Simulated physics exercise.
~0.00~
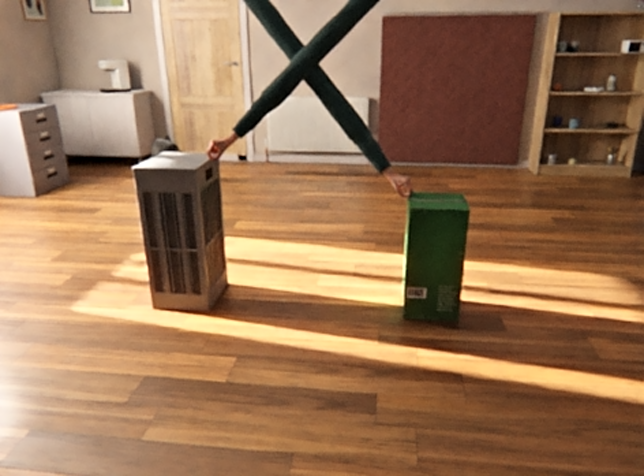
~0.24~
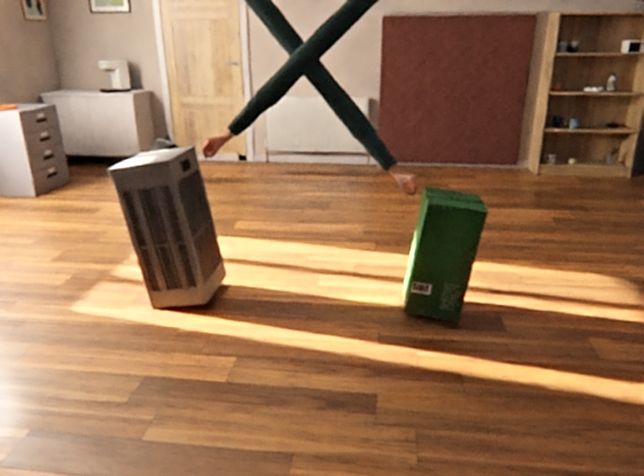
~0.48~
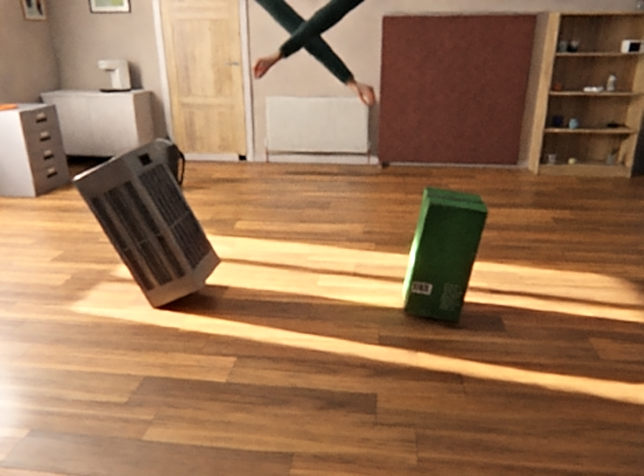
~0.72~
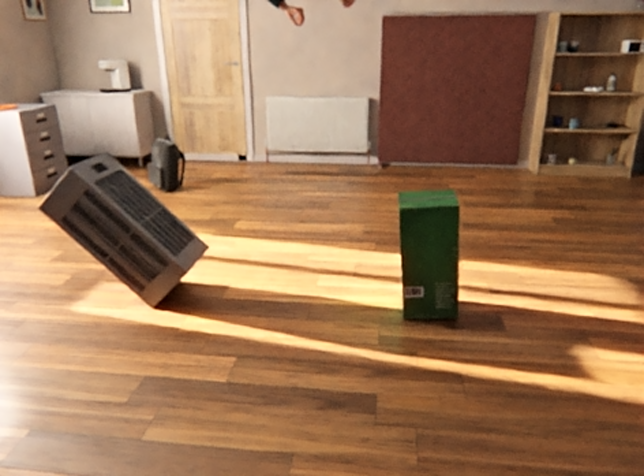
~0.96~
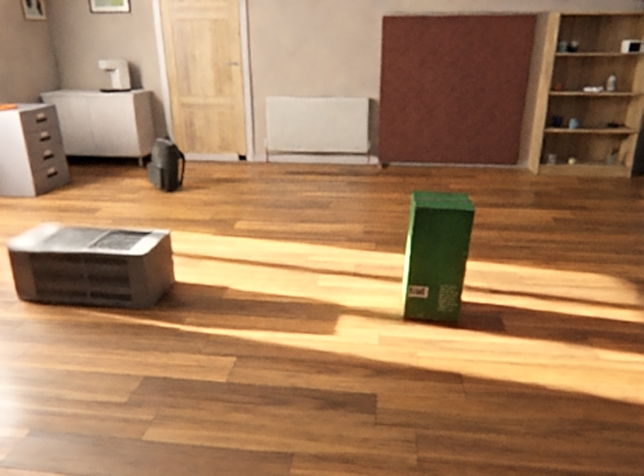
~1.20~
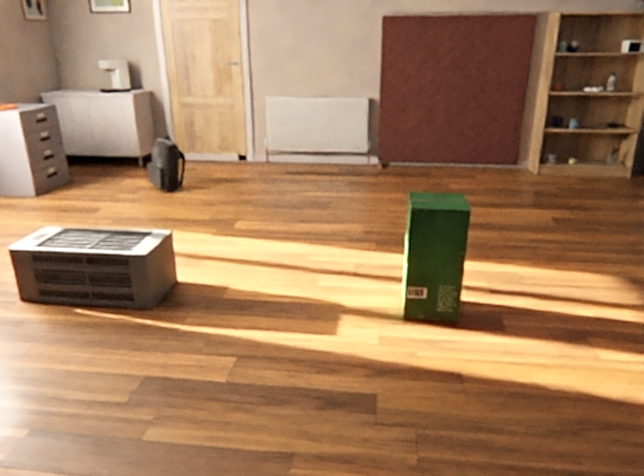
Two tall boxes, a slatted grey crate on the left and a green box on the right, stand on a sunlit wooden floor, seen from a fixed view across a room with a door, radiator and shelves behind. Crossed arms in dark green sleeves reach down and push their tops outward. The hands let go and draw back up as both lean away from each other. The crate keeps tipping left and drops onto its side, while the green box tilts slightly right, rocks back and settles. At the end the crate lies flat and the green box stands upright.
